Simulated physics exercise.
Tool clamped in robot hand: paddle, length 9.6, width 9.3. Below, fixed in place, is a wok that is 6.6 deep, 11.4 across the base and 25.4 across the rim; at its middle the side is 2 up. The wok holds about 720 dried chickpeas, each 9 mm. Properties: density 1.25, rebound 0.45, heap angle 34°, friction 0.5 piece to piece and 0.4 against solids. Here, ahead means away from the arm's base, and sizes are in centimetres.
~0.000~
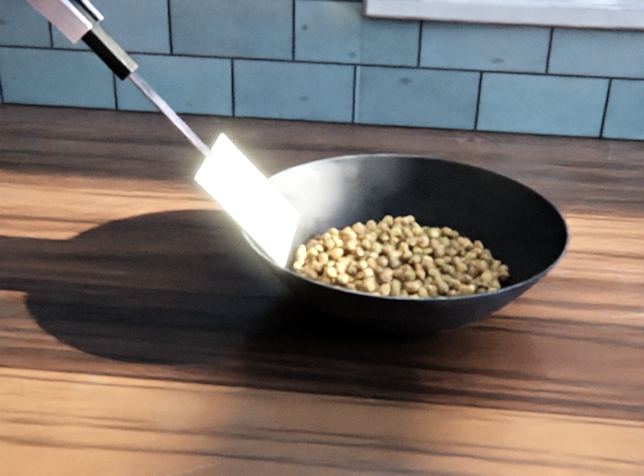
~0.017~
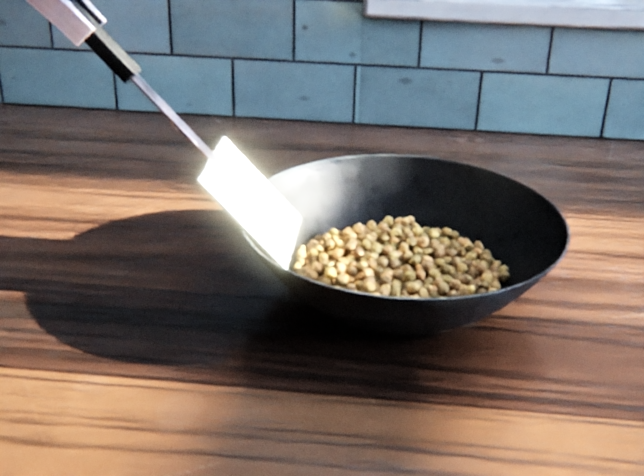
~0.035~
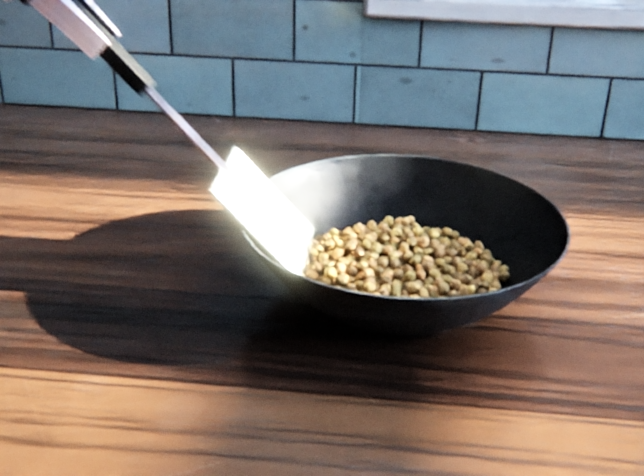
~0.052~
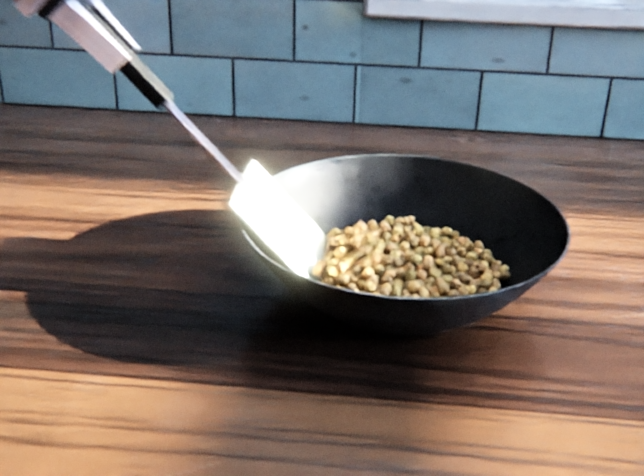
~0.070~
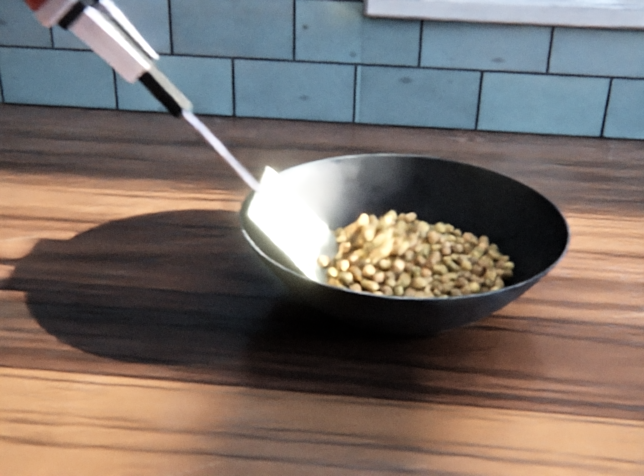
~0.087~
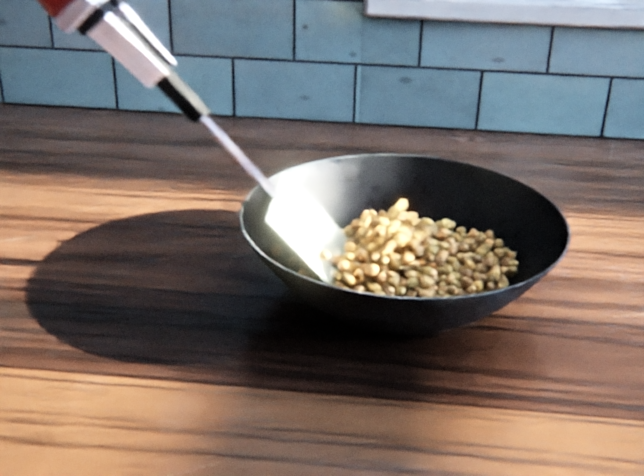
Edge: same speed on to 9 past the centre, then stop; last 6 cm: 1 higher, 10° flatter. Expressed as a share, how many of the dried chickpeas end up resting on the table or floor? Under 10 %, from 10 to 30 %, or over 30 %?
Over 30 %.
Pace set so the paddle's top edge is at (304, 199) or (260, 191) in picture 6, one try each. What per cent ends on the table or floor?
That comes to some 50 and some 25 percent, in that order.
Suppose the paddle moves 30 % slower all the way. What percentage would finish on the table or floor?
Some 25 in a hundred.
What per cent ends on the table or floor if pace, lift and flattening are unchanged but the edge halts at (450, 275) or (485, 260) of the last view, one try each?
Close to 0 and close to 5 per cent, respectively.
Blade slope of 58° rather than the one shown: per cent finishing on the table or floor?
Some 40 in a hundred.
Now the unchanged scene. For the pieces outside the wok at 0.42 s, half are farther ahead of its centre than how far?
Around 18 centimetres ahead.
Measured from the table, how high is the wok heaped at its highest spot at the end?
Near 6.0 centimetres high.
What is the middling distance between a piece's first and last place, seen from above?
Roughly 6 cm.
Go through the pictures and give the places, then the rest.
Paddle top edge at (209, 155), sloping 47°; upper third of the load around (398, 263), from x 295 to 505, top at y 220; 725 in the wok, in the first picture.
Paddle top edge at (212, 158), sloping 47°; upper third of the load around (398, 263), from x 295 to 505, top at y 220, in the second picture.
Paddle top edge at (225, 169), sloping 47°; upper third of the load around (398, 263), from x 295 to 505, top at y 220, in the third picture.
Paddle top edge at (242, 182), sloping 47°; upper third of the load around (398, 263), from x 300 to 505, top at y 220, in the fourth picture.
Paddle top edge at (260, 191), sloping 47°; upper third of the load around (404, 258), from x 290 to 510, top at y 215, in the fifth picture.
Paddle top edge at (277, 196), sloping 47°; upper third of the load around (410, 255), from x 275 to 515, top at y 205; 725 in the wok, in the sixth picture.
By 0.14 s, sloping 47°, highest piece 9 above the table; 725 in the wok.
By 0.20 s, sloping 43°, highest piece 9 above the table; 725 in the wok.
By 0.42 s, sloping 37°, highest piece 9 above the table; 443 in the wok, 111 on the table or floor, 171 on the blade or in flight.
By 1.47 s, sloping 37°, highest piece 7 above the table; 441 in the wok, 284 on the table or floor.
Final count, 441 in the wok, 284 on the table or floor. That is 39 % on the table or floor.
